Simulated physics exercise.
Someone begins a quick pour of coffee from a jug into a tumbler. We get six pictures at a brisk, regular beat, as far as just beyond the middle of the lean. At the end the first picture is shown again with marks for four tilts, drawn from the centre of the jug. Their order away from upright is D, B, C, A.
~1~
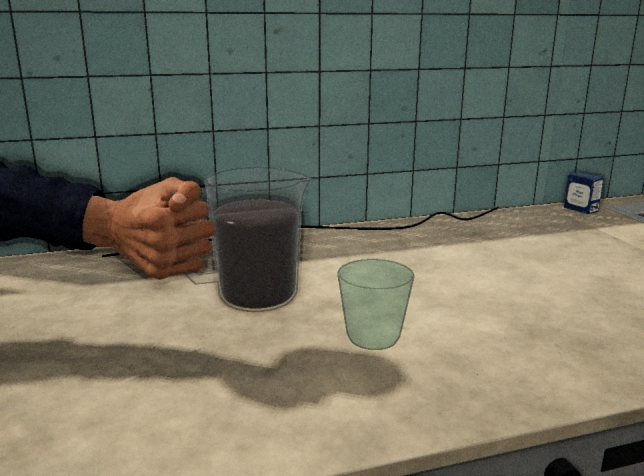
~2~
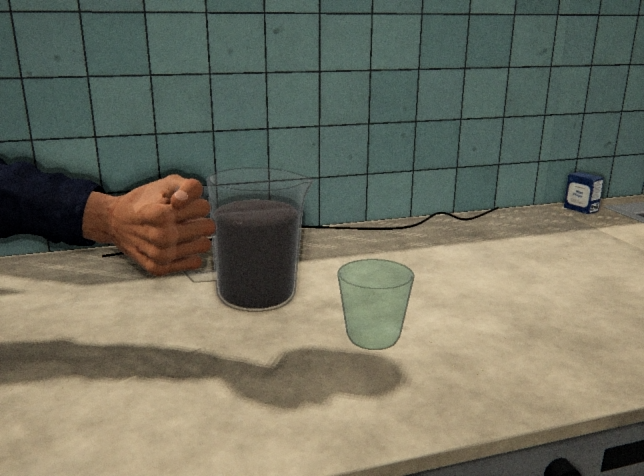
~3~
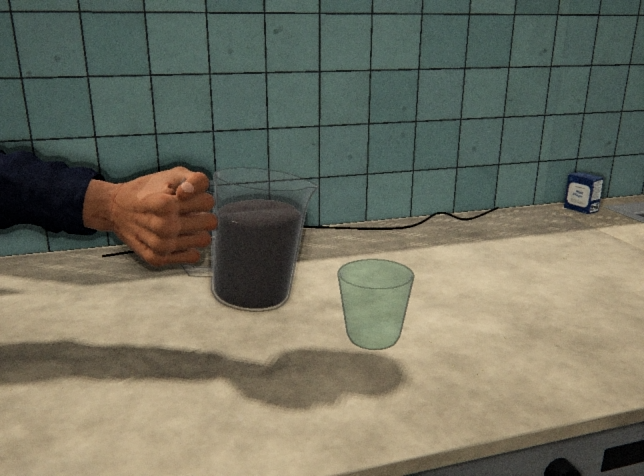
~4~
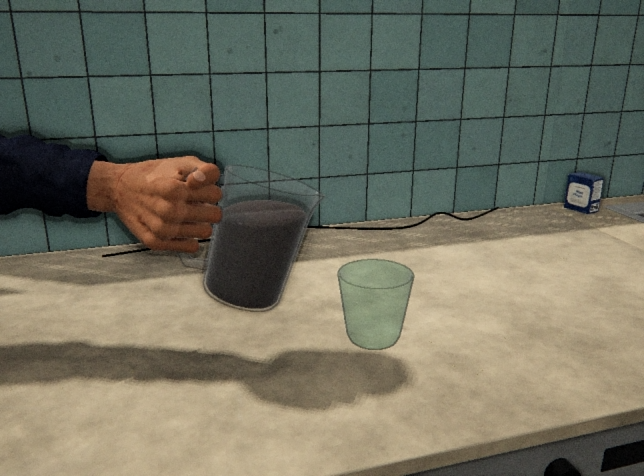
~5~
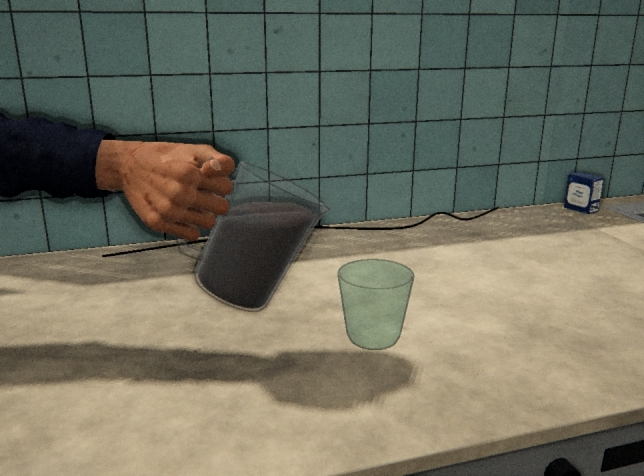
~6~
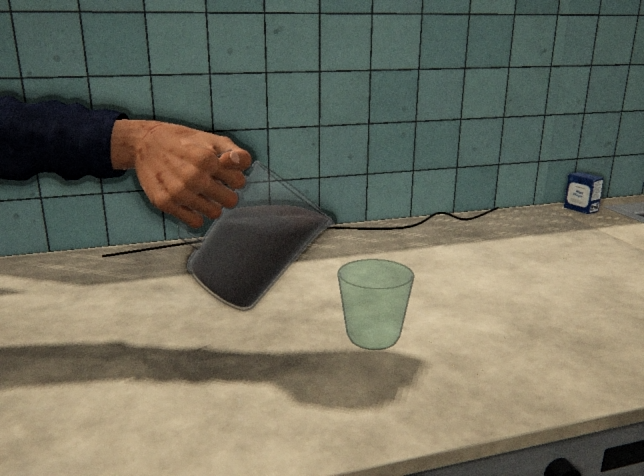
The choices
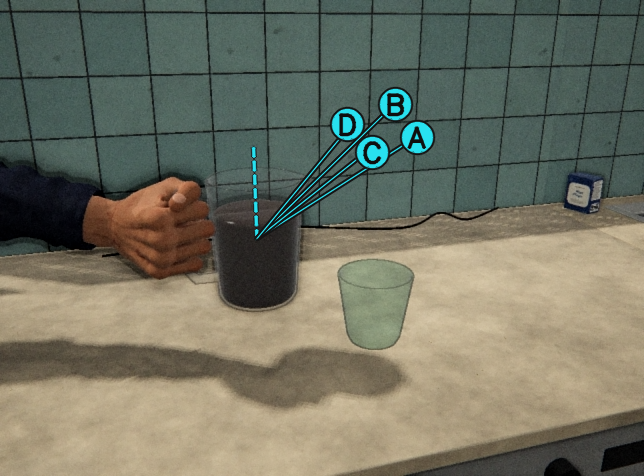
A hand lifts and tilts a jug of dark liquid rightward beside a green tumbler.
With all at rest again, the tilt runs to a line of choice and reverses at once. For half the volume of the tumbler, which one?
Tilt A.
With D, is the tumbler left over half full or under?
Under.
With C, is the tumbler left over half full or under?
Under.
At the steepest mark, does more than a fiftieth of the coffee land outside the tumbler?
No, it does not.
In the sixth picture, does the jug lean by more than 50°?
No.
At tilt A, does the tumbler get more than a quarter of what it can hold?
Yes, clearly.
On the marked copy, A at (402, 146); B at (382, 115); C at (356, 159); D at (338, 139).
Choosing A, the tumbler ends with about 47 % of what it can hold.
Choosing B, the tumbler ends with about 17 % of what it can hold.
Choosing C, the tumbler ends with about 30 % of what it can hold.
Choosing D, the tumbler ends with about 7 % of what it can hold.
